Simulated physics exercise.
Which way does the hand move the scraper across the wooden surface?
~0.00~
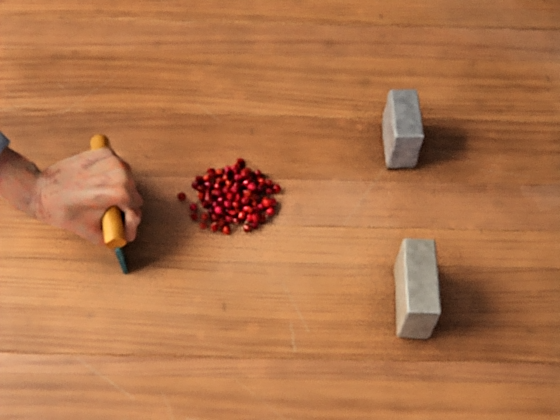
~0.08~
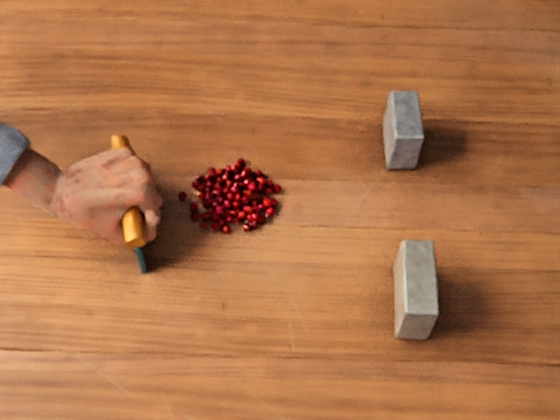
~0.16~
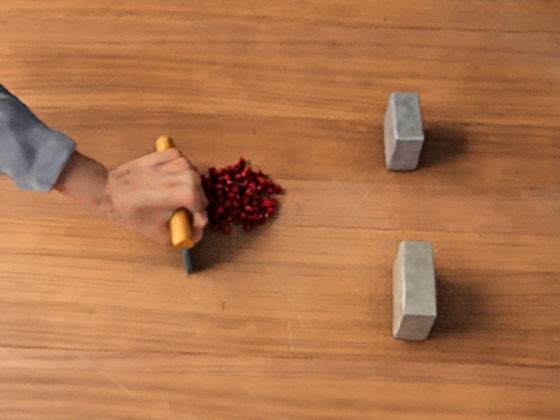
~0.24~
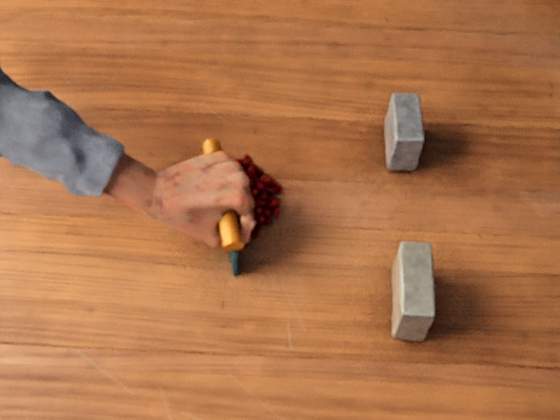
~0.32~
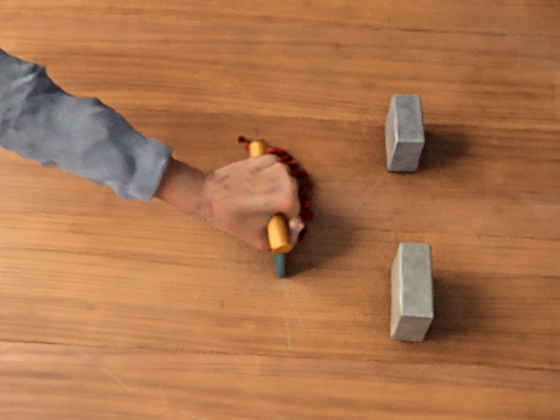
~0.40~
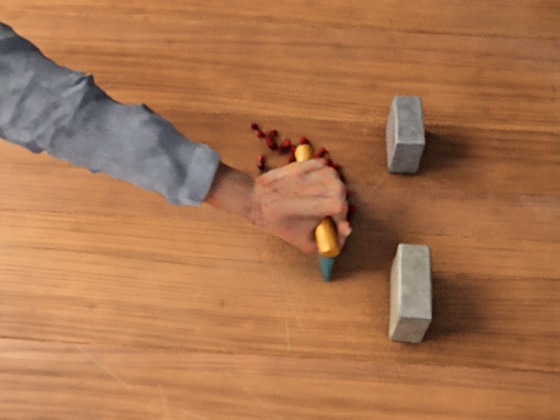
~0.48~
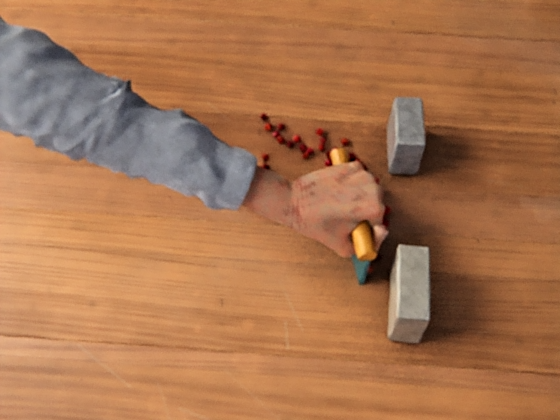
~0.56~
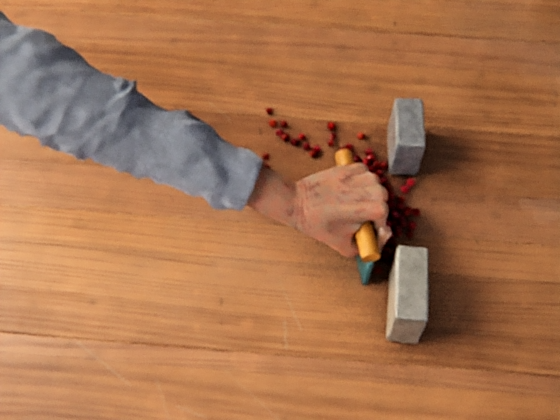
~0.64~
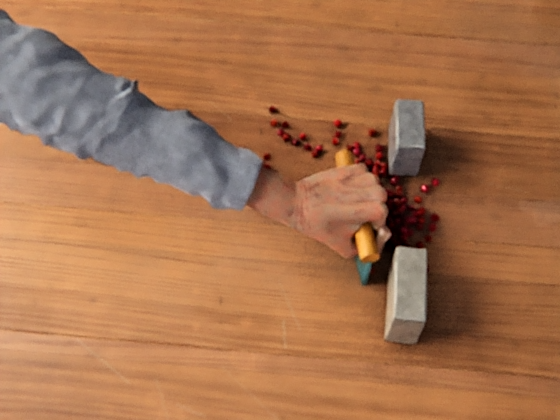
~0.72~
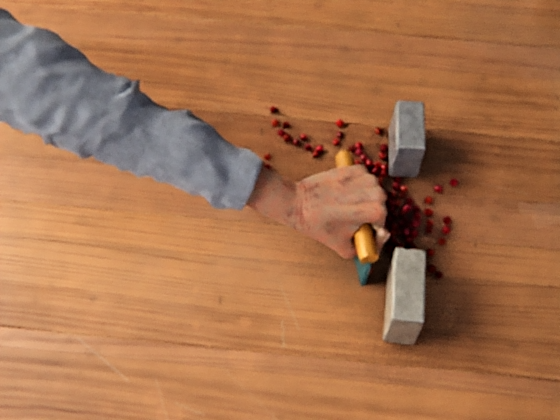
The hand moves the scraper to the right, toward the two gray blocks, before it comes to a stop.
